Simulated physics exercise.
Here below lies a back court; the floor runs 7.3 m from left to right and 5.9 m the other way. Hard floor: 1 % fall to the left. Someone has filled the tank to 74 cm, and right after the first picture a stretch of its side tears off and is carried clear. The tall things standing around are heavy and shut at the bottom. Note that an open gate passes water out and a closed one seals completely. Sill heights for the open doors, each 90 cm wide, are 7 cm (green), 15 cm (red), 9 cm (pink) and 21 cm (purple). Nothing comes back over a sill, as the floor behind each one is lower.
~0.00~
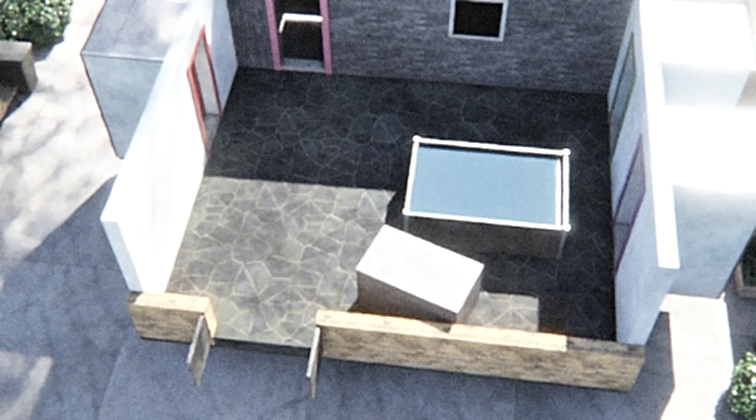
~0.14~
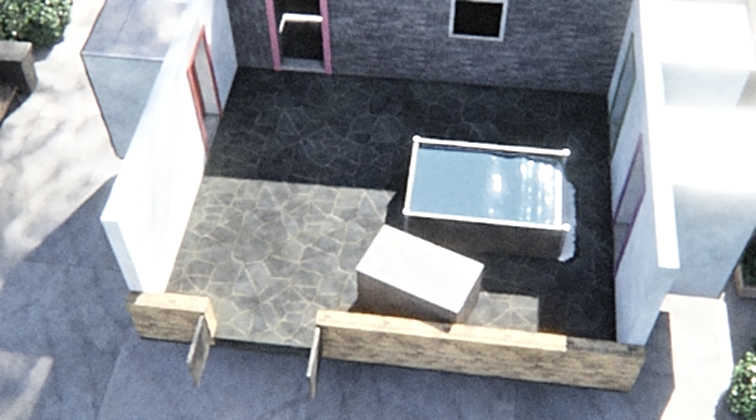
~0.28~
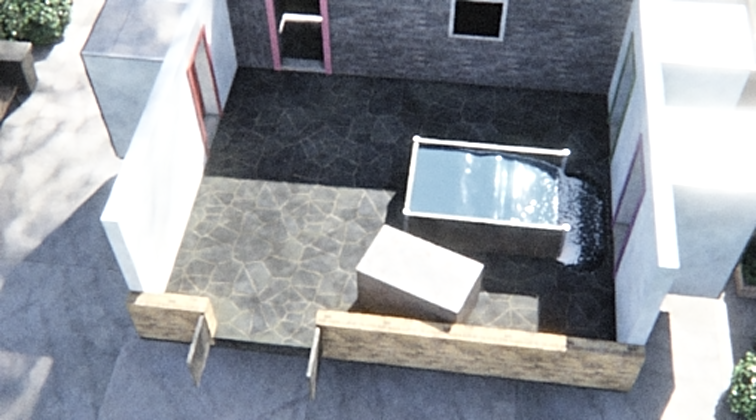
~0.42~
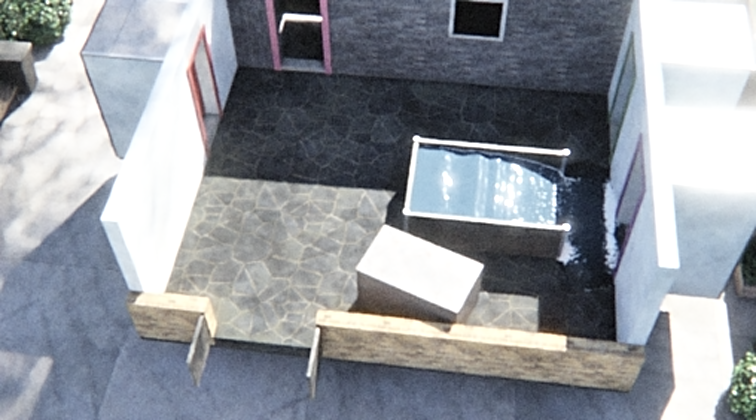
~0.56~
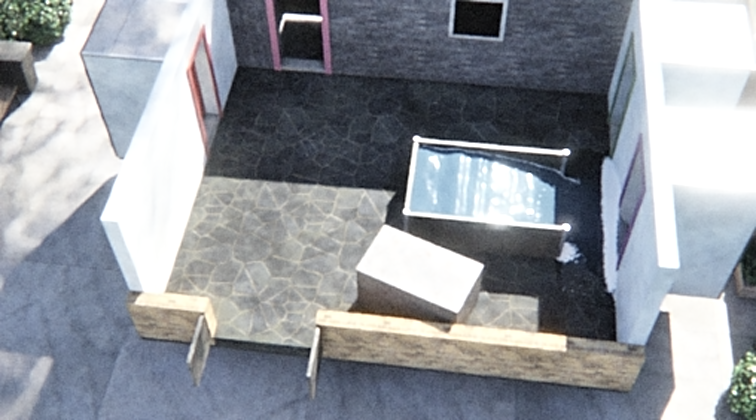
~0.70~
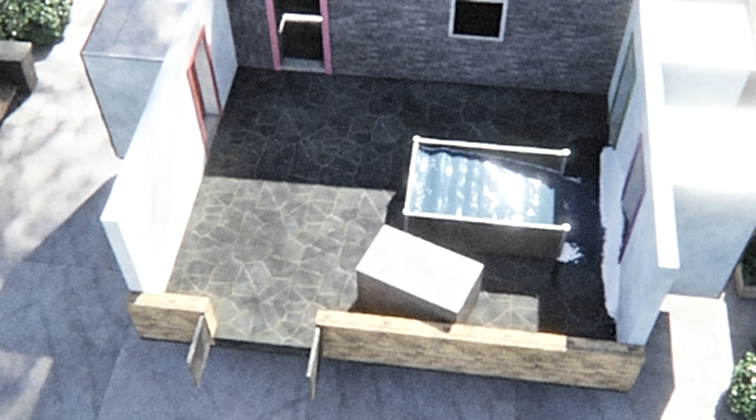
To begin with, a raised rectangular tank of still water stands in a walled, stone-paved courtyard beside a pale block. Then its right side gives way and water pours out onto the dark floor, spreads to the right-hand wall and runs along its base in a pale, foamy strip, while the tank's surface ripples and glints.
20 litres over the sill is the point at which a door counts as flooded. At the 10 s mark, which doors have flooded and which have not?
The green door has flooded; the red door has not; the pink door has not; the purple door has flooded.
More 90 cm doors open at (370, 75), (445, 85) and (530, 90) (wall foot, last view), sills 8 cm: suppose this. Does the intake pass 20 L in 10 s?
Less, less, more.
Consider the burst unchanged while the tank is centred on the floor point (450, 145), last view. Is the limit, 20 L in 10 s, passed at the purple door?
Then the purple door stays within it.
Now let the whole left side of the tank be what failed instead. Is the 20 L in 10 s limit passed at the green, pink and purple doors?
So green ends up short of it, pink past the limit, purple short of it.
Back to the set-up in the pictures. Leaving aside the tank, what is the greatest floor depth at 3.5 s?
Up to near 38 cm.
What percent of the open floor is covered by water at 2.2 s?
Covered: Roughly 25 %.
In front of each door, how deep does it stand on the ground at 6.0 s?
In centimetres - green: 7, red: 11, pink: 3, purple: 13.
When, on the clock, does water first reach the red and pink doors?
Red = 4.5 s, pink = 3.4 s.
After 1.4 s water covers 15 % of the floor and is deepest (50 cm) near (608, 217); green door 14 cm at the sill, 3 L in, red door not reached, pink door not reached, purple door 46 cm at the sill, 108 L in.
After 2.2 s water covers 25 % of the floor and is deepest (40 cm) near (608, 225); green door 14 cm at the sill, 19 L in, red door not reached, pink door not reached, purple door 39 cm at the sill, 221 L in.
After 3.5 s water covers 45 % of the floor and is deepest (38 cm) near (460, 339); green door 10 cm at the sill, 38 L in, red door not reached, pink door 2 cm at the sill, 0 L in, purple door 22 cm at the sill, 277 L in.
After 6.0 s water covers 85 % of the floor and is deepest (19 cm) near (500, 258); green door 7 cm at the sill, 47 L in, red door 11 cm at the sill, 0 L in, pink door 3 cm at the sill, 0 L in, purple door 13 cm at the sill, 279 L in.
After 10.0 s water covers 90 % of the floor and is deepest (14 cm) near (157, 317); green door 4 cm at the sill, 49 L in, red door 10 cm at the sill, 0 L in, pink door 6 cm at the sill, 0 L in, purple door 9 cm at the sill, 279 L in.
